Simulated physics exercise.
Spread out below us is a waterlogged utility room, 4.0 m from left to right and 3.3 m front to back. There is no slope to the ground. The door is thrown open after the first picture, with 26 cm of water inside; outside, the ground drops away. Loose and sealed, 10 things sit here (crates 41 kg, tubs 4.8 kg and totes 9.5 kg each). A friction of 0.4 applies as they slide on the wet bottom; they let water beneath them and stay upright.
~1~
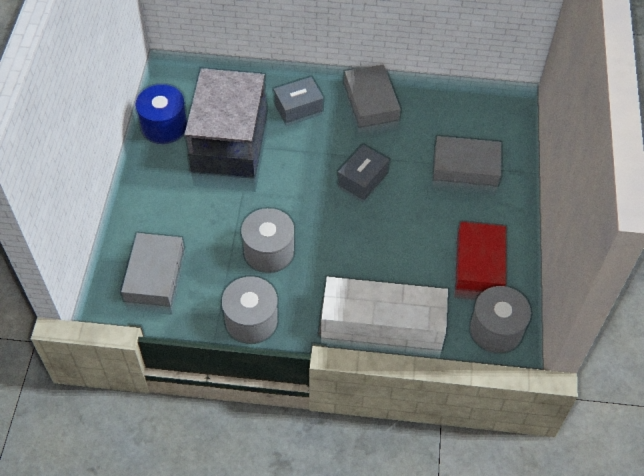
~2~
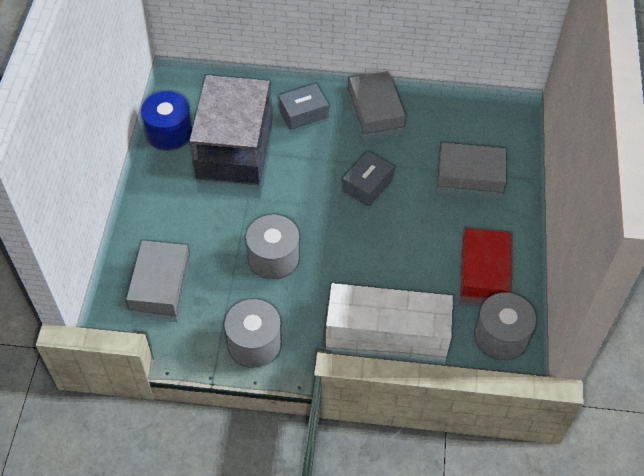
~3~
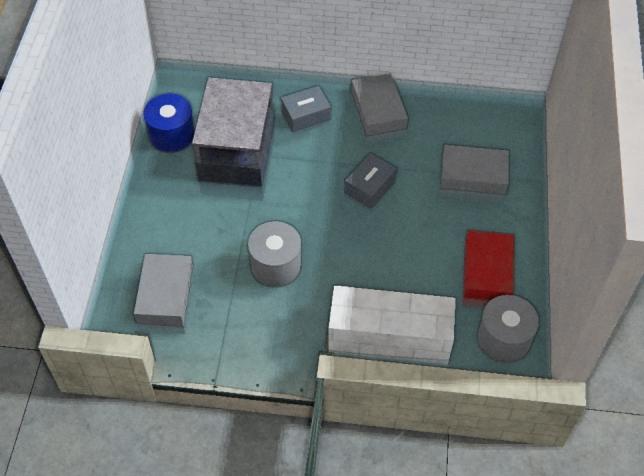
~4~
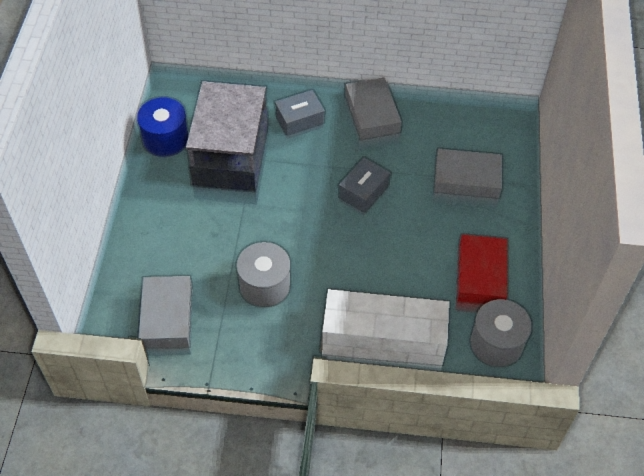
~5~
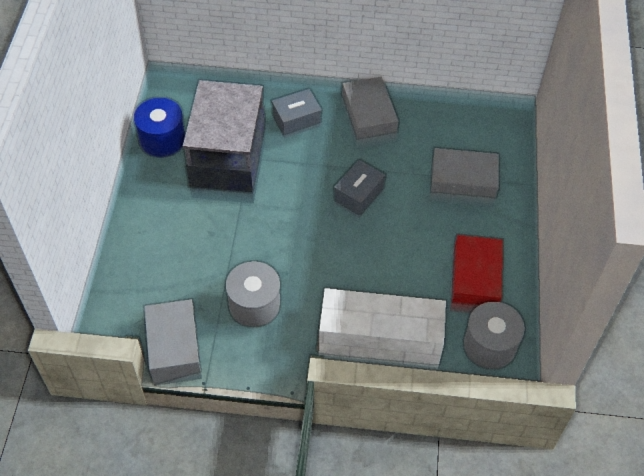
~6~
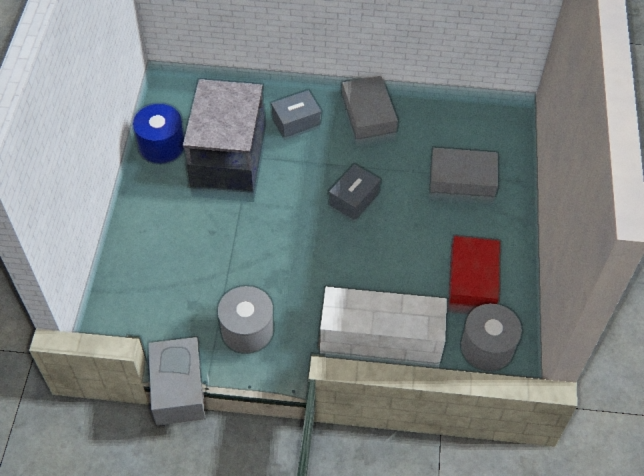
The door swings open, a grey tub disappears, then a grey box drifts into the doorway.
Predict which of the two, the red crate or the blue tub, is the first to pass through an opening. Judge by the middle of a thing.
The first through is the blue one.
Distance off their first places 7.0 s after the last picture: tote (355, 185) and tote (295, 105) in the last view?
In that order: Gone out, then 80 cm.
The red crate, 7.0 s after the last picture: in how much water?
I'd put it at about 15 cm.
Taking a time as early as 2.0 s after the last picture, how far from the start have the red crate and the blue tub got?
By then roughly 30 cm and 80 cm, respectively.
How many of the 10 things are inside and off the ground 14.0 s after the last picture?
Tally: 2 of them.
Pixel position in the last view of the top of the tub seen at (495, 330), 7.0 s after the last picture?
Estimated top position: Near (472, 348).
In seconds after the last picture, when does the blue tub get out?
Roughly 9.5 s, I'd say.
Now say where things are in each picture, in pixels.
The first frame shows the red crate at (483, 252) floats; the blue tub at (160, 103), afloat; about 2970 L in view; 0 of 10 have shifted.
The second frame shows the red crate at (488, 259) floats; the blue tub at (165, 109), afloat; about 2920 L in view; 1 of 10 have shifted.
The third frame shows the red crate at (490, 261), afloat; the blue tub at (168, 112), afloat; 26 cm deep round most things; 2 of 10 have shifted.
The fourth frame shows the red crate at (484, 265), afloat; the blue tub at (161, 115), afloat; 26 cm deep round most things; 3 of 10 have shifted.
The fifth frame shows the red crate at (479, 266), afloat; the blue tub at (158, 116) floats; about 2700 L in view; 3 of 10 have shifted.
The sixth frame shows the red crate at (476, 267) floats, 6 cm from its start; the blue tub at (157, 122) floats, 8 cm from its start; 23 cm deep round most things; 7 of 10 have shifted.
Then, 2.0 s after the last picture the red crate is near (463, 285), 0.3 m from its start, afloat; the blue tub is near (139, 179), 0.7 m from its start, afloat; 3 of 10 are out; 7 afloat.
Then, 7.0 s after the last picture the red crate is near (449, 282), 0.3 m from its start, aground; the blue tub is near (148, 272), 1.7 m from its start, afloat; 4 of 10 are out; 3 afloat.
Then, 14.0 s after the last picture the red crate is near (449, 282), 0.3 m from its start, aground; the blue tub has gone out (9.3 s after the last picture); 5 of 10 are out; 2 afloat.
Then, 18.0 s after the last picture the red crate is near (449, 282), 0.3 m from its start, aground; the blue tub has gone out (9.3 s after the last picture); 6 of 10 are out; 1 afloat.
